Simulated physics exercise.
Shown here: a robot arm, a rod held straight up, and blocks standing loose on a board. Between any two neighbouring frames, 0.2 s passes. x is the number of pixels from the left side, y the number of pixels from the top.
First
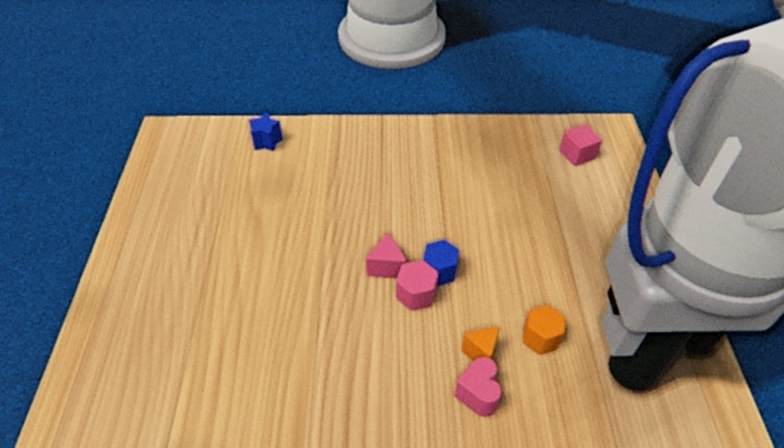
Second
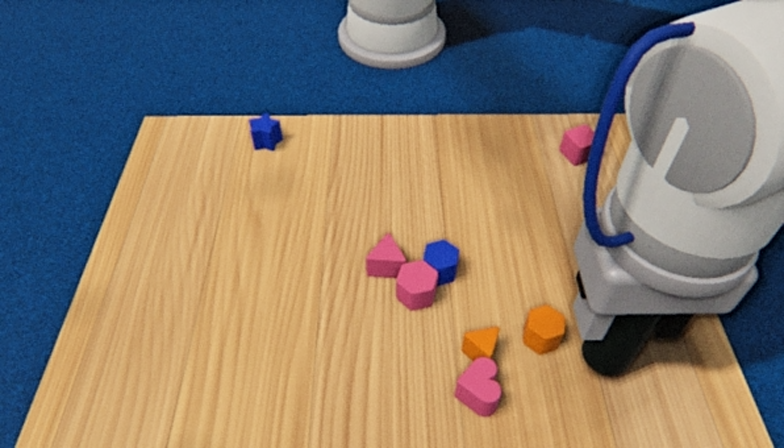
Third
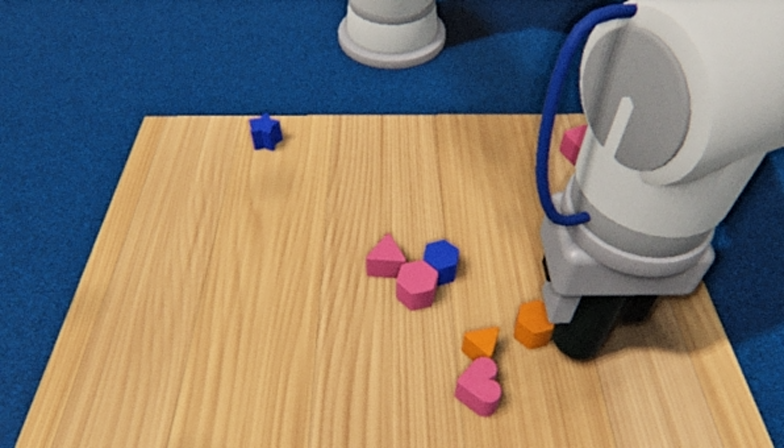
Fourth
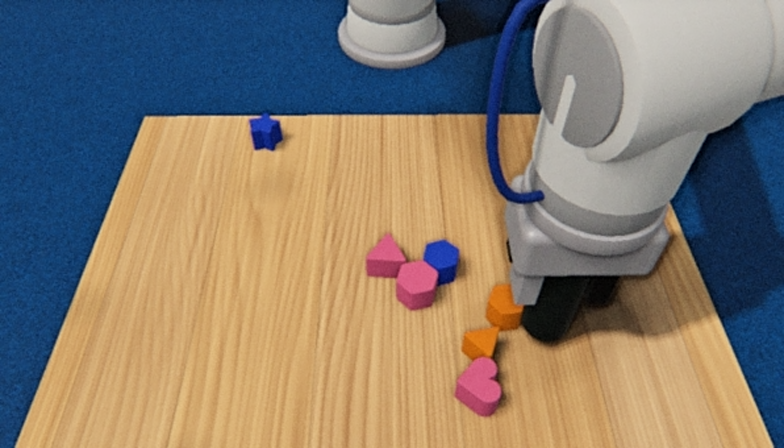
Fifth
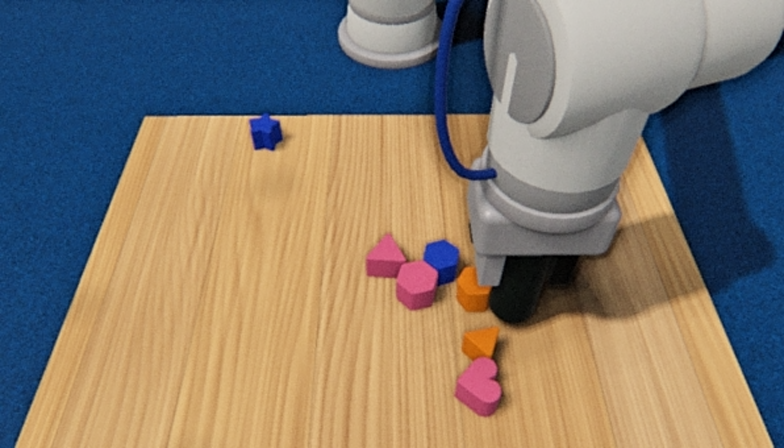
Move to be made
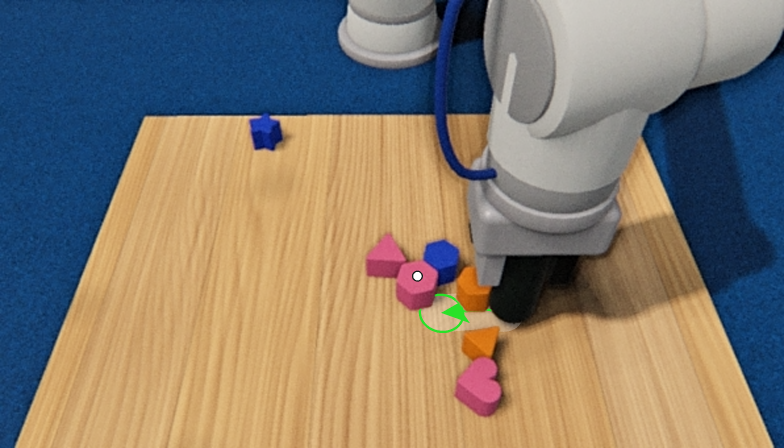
A robot arm moved in from the right of a wooden board and pushed an orange six-sided block left and slightly away, up close to the pink and blue blocks, while the others stayed still.
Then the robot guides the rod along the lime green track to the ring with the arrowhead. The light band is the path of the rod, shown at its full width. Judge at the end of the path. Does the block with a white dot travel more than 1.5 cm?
That would be a no.
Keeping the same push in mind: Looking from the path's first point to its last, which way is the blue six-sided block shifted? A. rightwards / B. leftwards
It's A.
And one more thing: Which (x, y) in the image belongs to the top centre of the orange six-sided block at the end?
At pixel (444, 263).
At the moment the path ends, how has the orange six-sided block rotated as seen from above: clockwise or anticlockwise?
From above, it looks like the orange six-sided block goes clockwise.
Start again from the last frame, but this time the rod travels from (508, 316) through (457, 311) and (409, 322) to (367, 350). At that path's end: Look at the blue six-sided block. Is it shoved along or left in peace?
It is moved from its place.
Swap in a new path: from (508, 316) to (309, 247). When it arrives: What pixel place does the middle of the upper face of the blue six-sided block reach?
I'd place it at (397, 201), taking the centre of its top.
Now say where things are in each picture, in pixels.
The first frame shows rod's lower end at (632, 369); pink triangular block at (387, 250); pink six-sided block at (417, 276); blue six-sided block at (441, 253); orange six-sided block at (547, 321).
The second frame shows rod at (605, 355); blocks still.
The third frame shows rod at (576, 339); orange six-sided block at (537, 316).
The fourth frame shows rod at (544, 322); orange six-sided block at (508, 299).
The fifth frame shows rod at (511, 305); pink triangular block at (387, 250); pink six-sided block at (417, 276); blue six-sided block at (441, 253); orange six-sided block at (477, 280).
Drawn move, from (508, 316) via (486, 310) and (464, 311), ending at (442, 313); the dot is on the pink six-sided block.
On the path given first. Halfway along, rod at (477, 299); blue six-sided block at (432, 245); orange six-sided block at (452, 267), turned 30° clockwise.
At the end, rod at (443, 302); pink triangular block at (382, 247); pink six-sided block at (409, 273), turned 30° anticlockwise; blue six-sided block at (428, 237); orange six-sided block at (444, 263), turned 50° clockwise.
